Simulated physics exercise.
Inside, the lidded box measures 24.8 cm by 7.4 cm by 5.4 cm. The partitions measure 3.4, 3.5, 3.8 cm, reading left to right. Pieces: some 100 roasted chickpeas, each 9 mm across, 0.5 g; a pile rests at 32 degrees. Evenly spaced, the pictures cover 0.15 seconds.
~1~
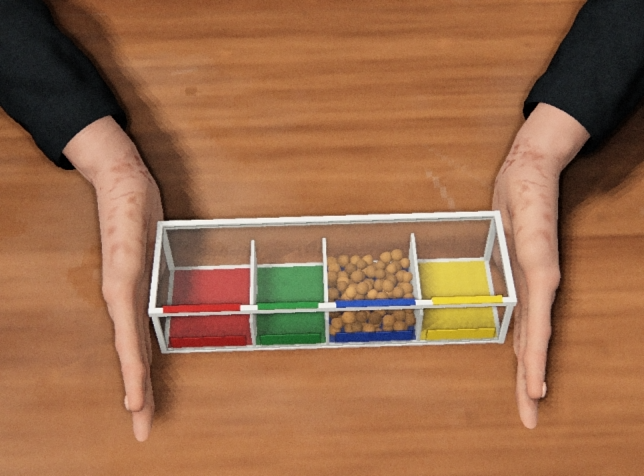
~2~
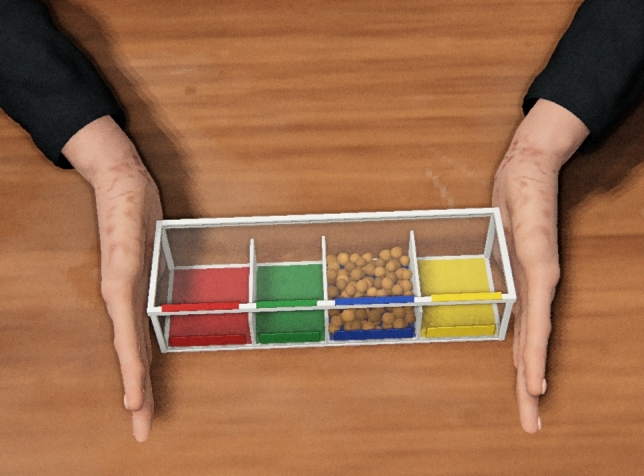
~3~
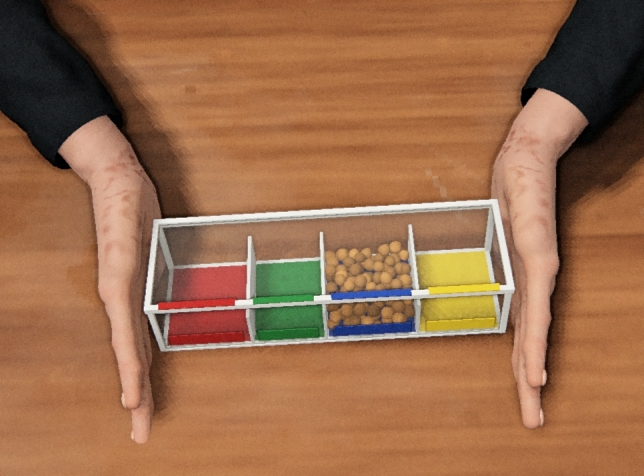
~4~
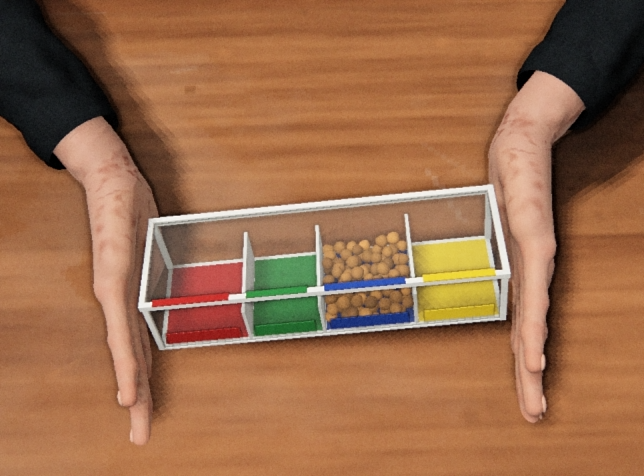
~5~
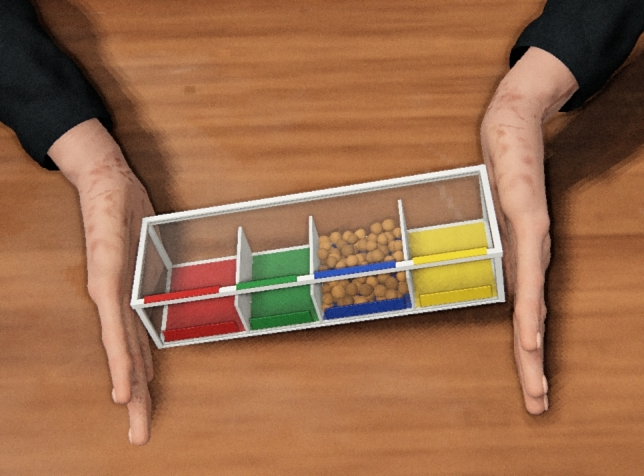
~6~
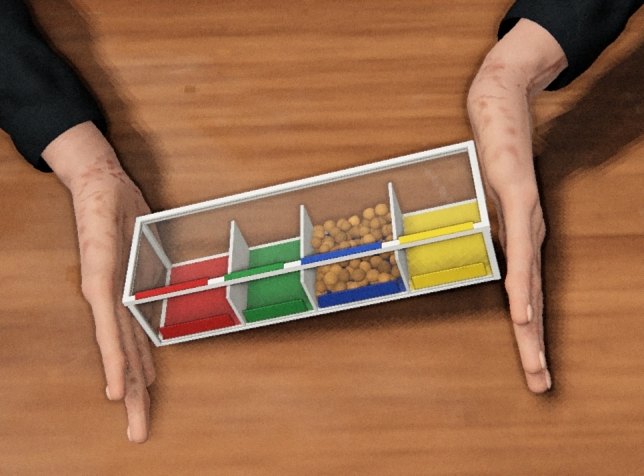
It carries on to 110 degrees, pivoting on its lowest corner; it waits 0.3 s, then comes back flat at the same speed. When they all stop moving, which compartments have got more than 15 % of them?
Once they stop: Red compartment has, blue compartment has, green compartment has not, yellow compartment has not.
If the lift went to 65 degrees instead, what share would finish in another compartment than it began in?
15 percent.
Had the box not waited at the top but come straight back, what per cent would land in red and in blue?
In per cent: Red 40; blue 60.
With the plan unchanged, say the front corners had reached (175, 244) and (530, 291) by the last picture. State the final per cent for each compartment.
In the end red holds 0 %, blue holds 70 %, green holds 0 % and yellow holds 30 %.
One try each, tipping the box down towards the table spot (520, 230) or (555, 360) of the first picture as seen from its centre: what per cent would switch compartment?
The share comes to roughly 25 in a hundred, then roughly 25 in a hundred.
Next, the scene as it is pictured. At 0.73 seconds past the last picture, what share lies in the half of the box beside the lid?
Around 80 in a hundred, give or take.
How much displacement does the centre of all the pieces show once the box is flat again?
6.0 cm.
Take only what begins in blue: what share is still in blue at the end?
Around 60 %.
Then, 0.73 s after the last picture, tilt 110 degrees; red 30 %, blue 65 %, green 5 %.
Then, 1.21 s after the last picture, tilt 62 degrees; red 35 %, blue 65 %.
Then, 1.76 s after the last picture, tilt 0 degrees; red 35 %, blue 60 %, green 5 %.
In the end, red 35 %, blue 60 %, green 5 %, yellow 0 %.
